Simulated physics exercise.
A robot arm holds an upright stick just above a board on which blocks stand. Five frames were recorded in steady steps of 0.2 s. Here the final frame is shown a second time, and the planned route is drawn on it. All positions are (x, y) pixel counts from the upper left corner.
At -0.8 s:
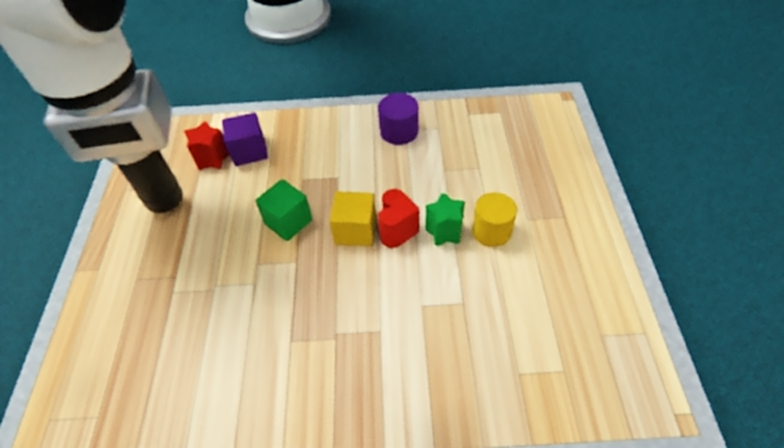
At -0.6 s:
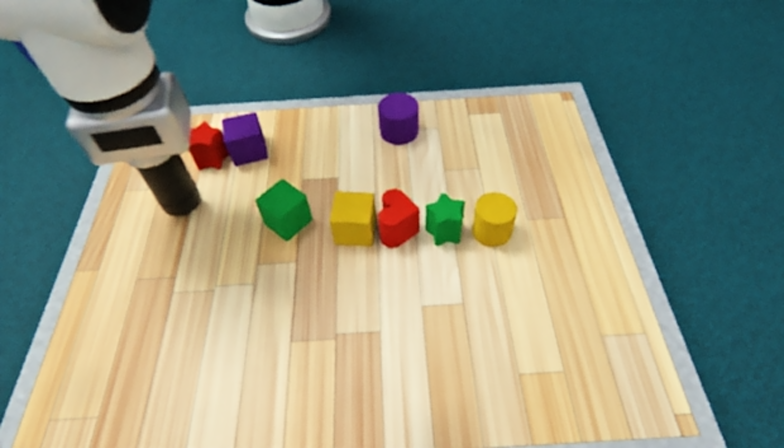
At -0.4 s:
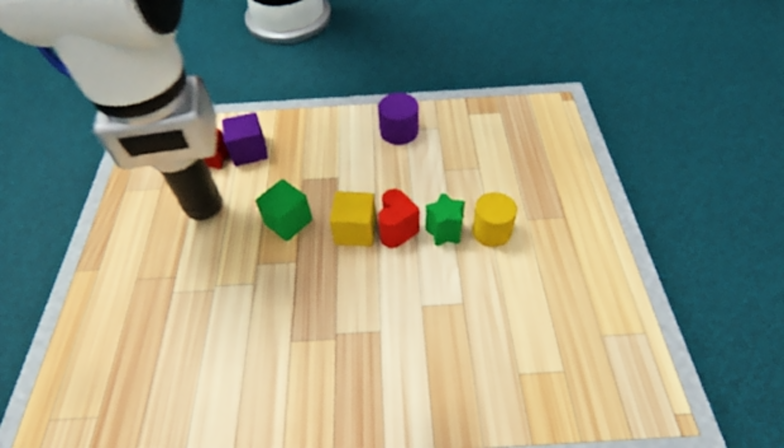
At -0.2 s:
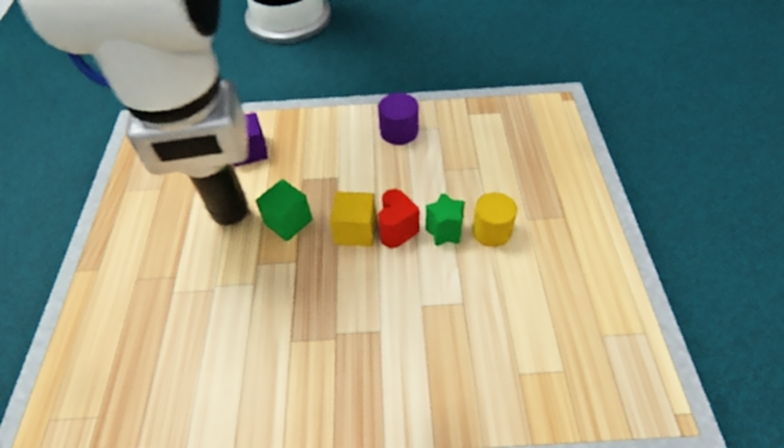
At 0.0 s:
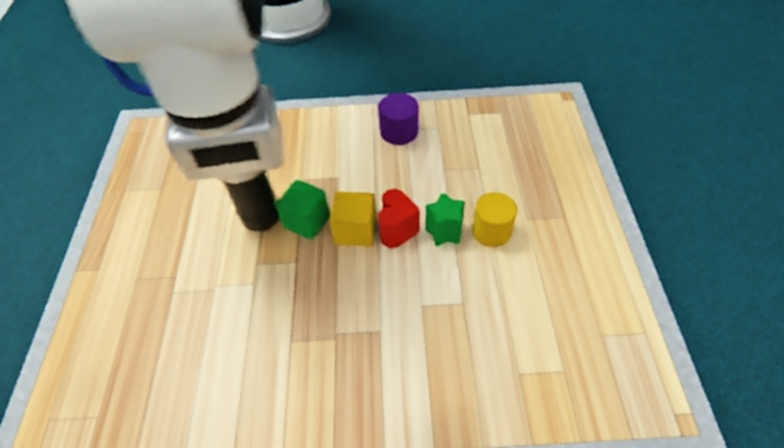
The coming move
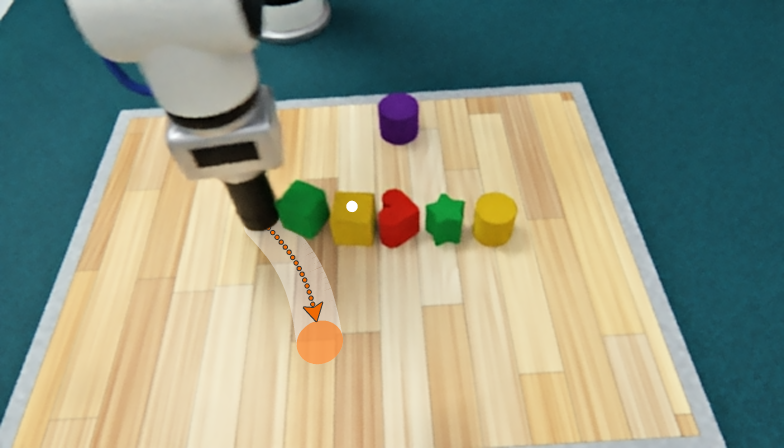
A robot arm moves its stick right and nudges the green block toward the yellow one.
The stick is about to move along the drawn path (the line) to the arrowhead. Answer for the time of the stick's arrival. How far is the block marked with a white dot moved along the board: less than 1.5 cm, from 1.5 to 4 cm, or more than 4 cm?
I'd go with under 1.5 cm for this block.
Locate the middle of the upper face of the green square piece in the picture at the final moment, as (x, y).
The middle of its top is at (314, 207).
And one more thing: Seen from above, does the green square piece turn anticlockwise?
Final answer: Yes.
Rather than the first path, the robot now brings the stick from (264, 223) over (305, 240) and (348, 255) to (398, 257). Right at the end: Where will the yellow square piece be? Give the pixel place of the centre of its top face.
Most likely (391, 197).
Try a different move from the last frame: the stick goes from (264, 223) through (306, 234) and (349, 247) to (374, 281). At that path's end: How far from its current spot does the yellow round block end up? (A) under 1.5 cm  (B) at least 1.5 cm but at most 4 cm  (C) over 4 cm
I'll go with B - at least 1.5 cm but at most 4 cm.
The drawn path runs from (264, 223) via (301, 273), ending at (320, 342); the dot is on the yellow square piece.
The first path, step by step. One third of the way, stick at (288, 248); green square piece at (314, 206), turned 65° anticlockwise; yellow square piece at (361, 204).
Two thirds of the way, stick at (308, 287); green square piece at (314, 207), turned 70° anticlockwise; yellow square piece at (361, 204).
At the end, stick at (318, 336); green square piece at (314, 207), turned 70° anticlockwise; yellow square piece at (361, 204).
